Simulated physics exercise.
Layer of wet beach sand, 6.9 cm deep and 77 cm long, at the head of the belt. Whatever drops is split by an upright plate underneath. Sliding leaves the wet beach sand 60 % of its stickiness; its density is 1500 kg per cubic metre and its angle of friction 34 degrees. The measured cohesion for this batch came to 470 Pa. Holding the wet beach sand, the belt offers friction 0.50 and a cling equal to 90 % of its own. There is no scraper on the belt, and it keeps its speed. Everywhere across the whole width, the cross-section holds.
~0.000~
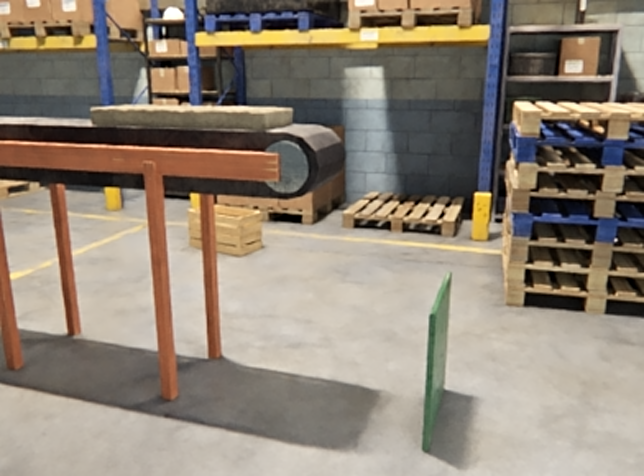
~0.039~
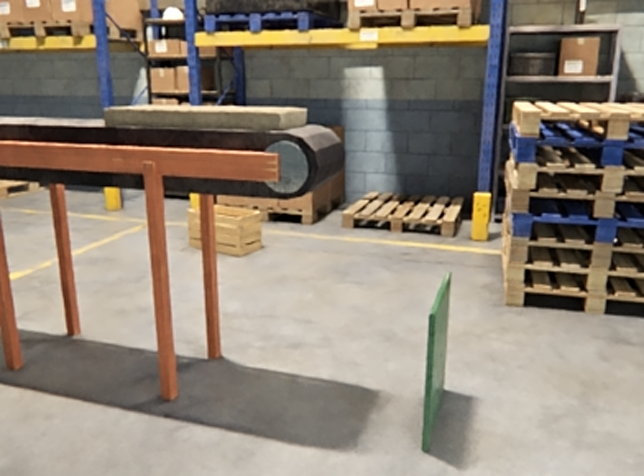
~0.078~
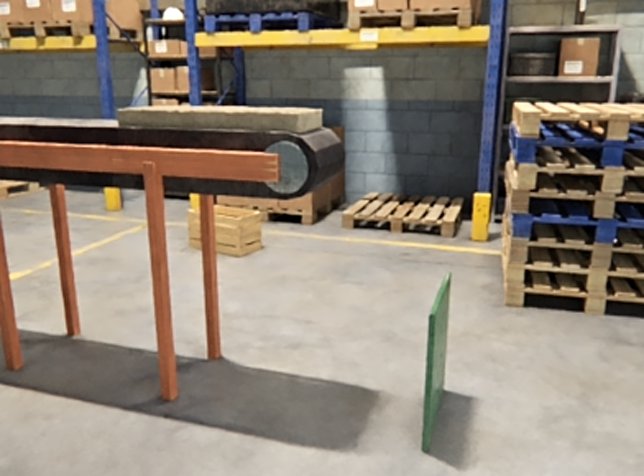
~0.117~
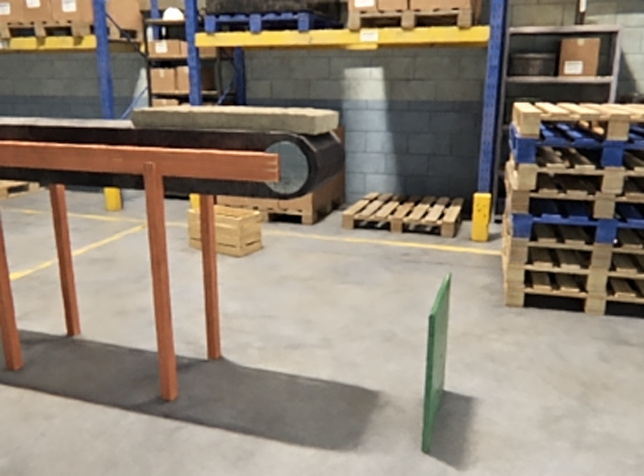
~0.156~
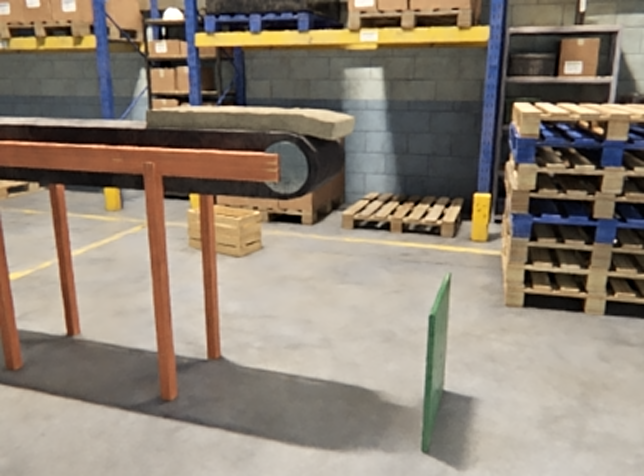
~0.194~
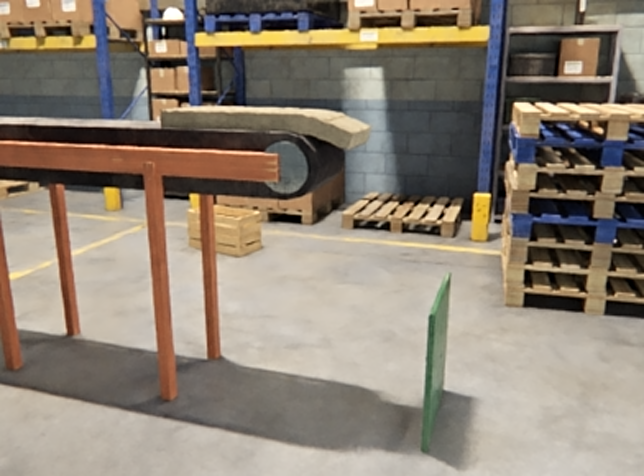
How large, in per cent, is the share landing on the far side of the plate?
I would say about 100 %.
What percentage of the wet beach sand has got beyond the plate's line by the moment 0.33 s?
Share at that time: About 0 %.
After 0.33 s, 0 % is beyond the plate's line.
After 0.50 s, 28 % is beyond the plate's line.
After 0.66 s, 62 % is beyond the plate's line.
After 0.83 s, 100 % is beyond the plate's line.
After 1.95 s, at the end, 100 % is beyond the plate's line.
